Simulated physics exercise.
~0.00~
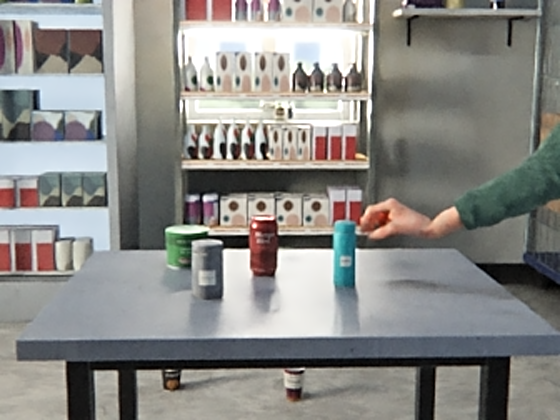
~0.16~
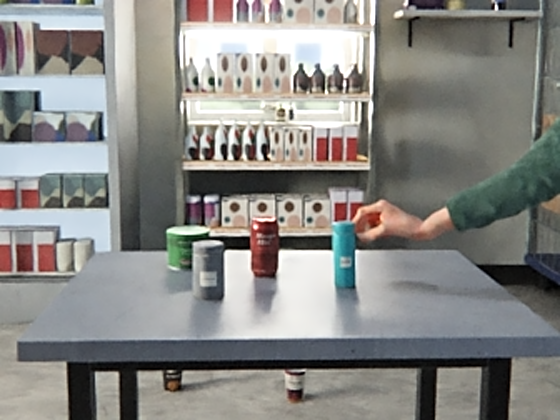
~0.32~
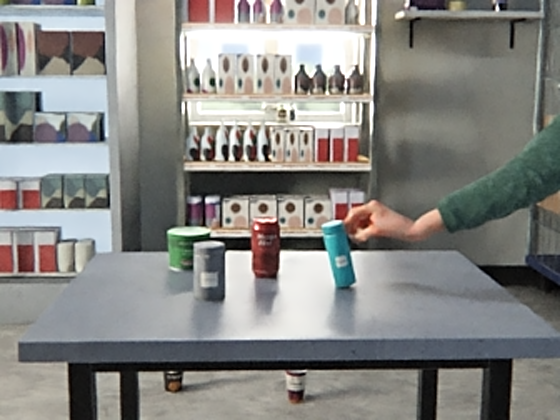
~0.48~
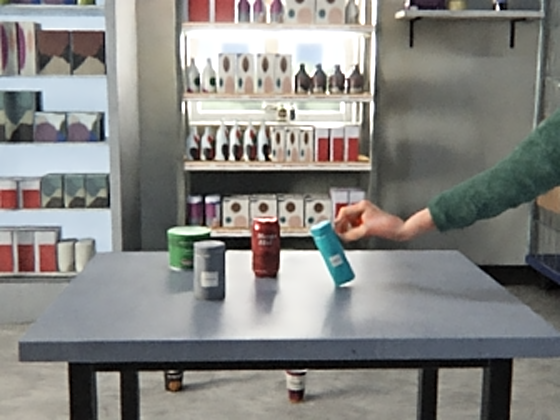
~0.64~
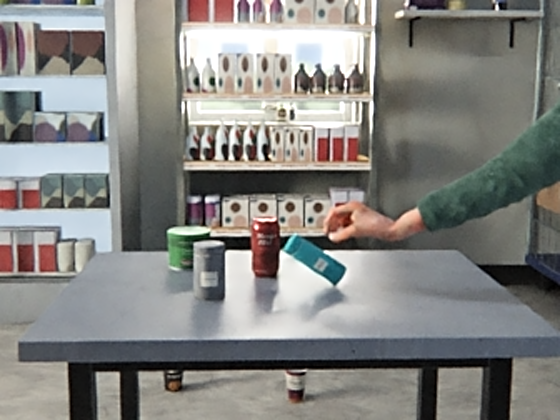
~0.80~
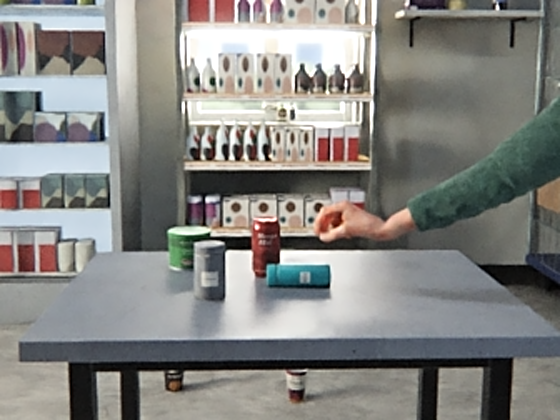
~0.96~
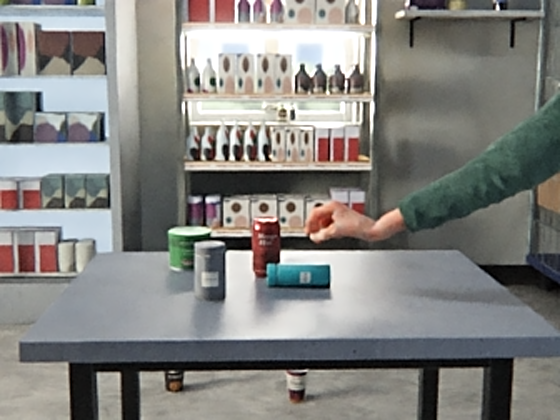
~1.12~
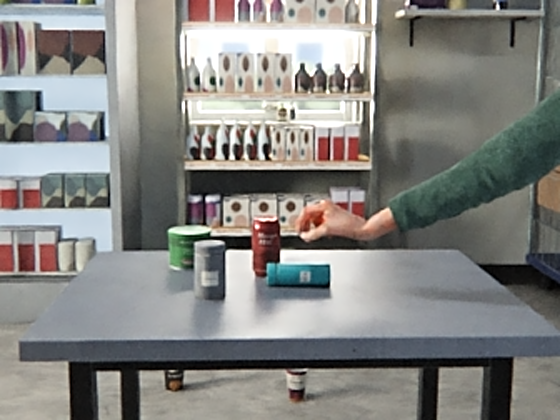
We see a green tub, a grey jar, a red can and a turquoise shaker on a grey table as a hand from the right pushes the shaker near its top. It leans left, topples and lies on its side, while the others stay standing and the hand hovers above.
